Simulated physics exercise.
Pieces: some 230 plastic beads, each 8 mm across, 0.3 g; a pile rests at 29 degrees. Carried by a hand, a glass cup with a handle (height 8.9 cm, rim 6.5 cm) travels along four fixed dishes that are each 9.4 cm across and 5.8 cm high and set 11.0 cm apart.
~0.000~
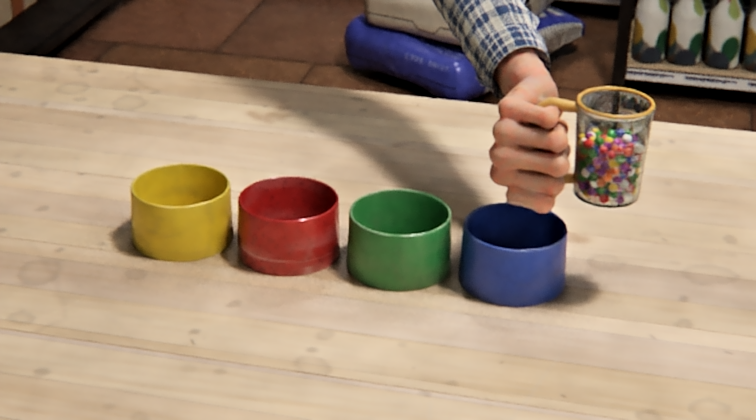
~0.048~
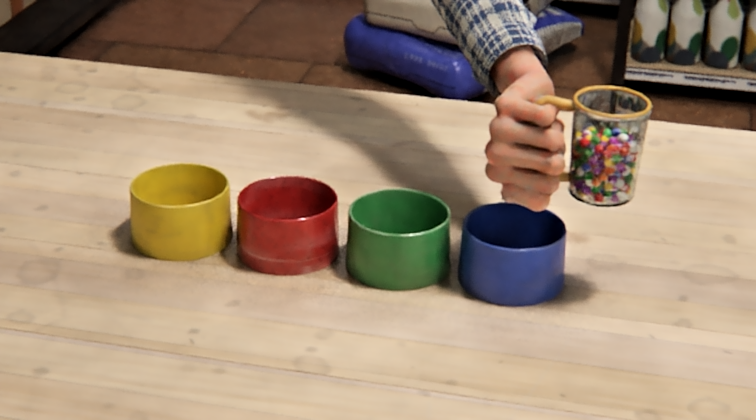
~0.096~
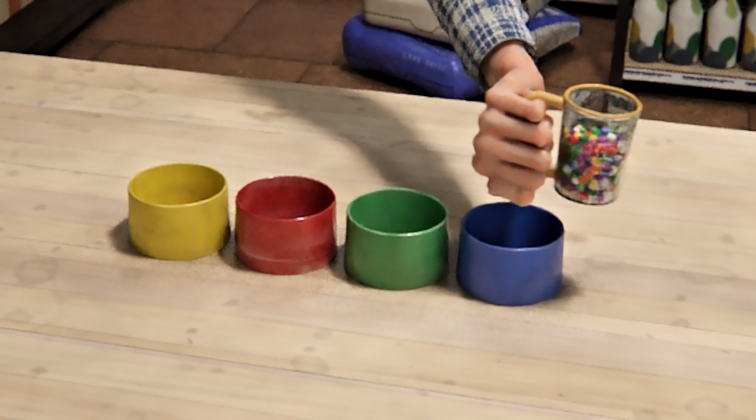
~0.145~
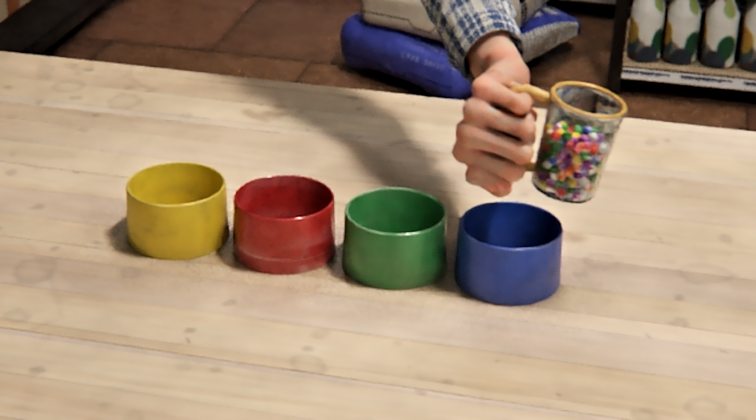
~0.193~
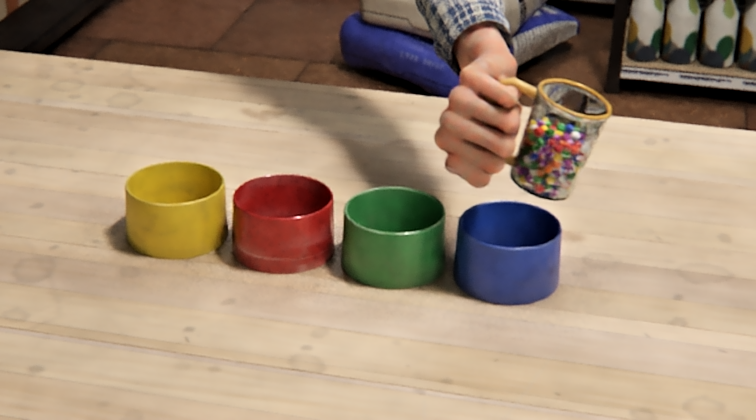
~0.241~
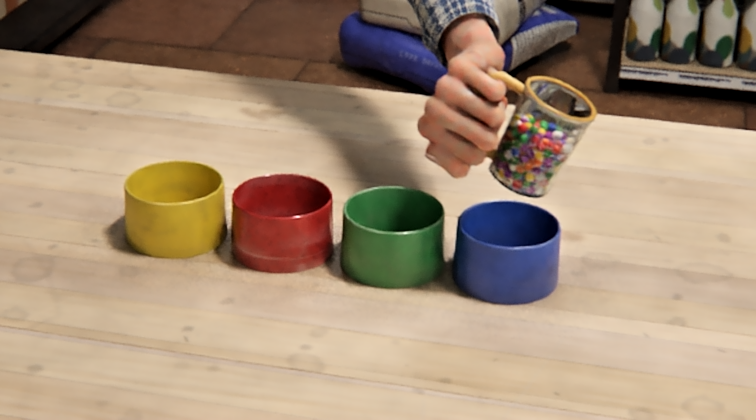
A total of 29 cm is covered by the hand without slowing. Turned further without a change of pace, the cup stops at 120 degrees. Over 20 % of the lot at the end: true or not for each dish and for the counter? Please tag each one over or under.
Red - under; blue - under; green - over; yellow - under; counter - over.
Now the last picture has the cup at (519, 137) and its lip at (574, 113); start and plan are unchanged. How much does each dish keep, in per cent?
Dish by dish: Red 0 per cent, blue 0 per cent, green 60 per cent, yellow 0 per cent.
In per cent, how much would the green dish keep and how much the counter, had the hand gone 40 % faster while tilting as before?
Green 60, counter 40.
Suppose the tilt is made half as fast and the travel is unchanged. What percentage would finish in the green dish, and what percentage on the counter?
Then green would get 60 and the counter 40.
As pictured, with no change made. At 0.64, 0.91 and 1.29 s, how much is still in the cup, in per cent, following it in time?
It goes roughly like this: 100, 100, 25 per cent.
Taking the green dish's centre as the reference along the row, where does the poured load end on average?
Roughly 2 cm away, on the smaller-x side.
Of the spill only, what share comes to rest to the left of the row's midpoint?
Fraction on that side: Around 50 %.
After 0.64 s, tilt 69 degrees; cup holds 100 %.
After 0.91 s, tilt 100 degrees; cup holds 100 %.
Then, at 1.29 s, tilt 120 degrees; cup holds 25 %, red 5 %, green 30 %.
By 2.2 s all is still; red 5 %, blue 0 %, green 55 %, yellow 0 %, counter 40 %.
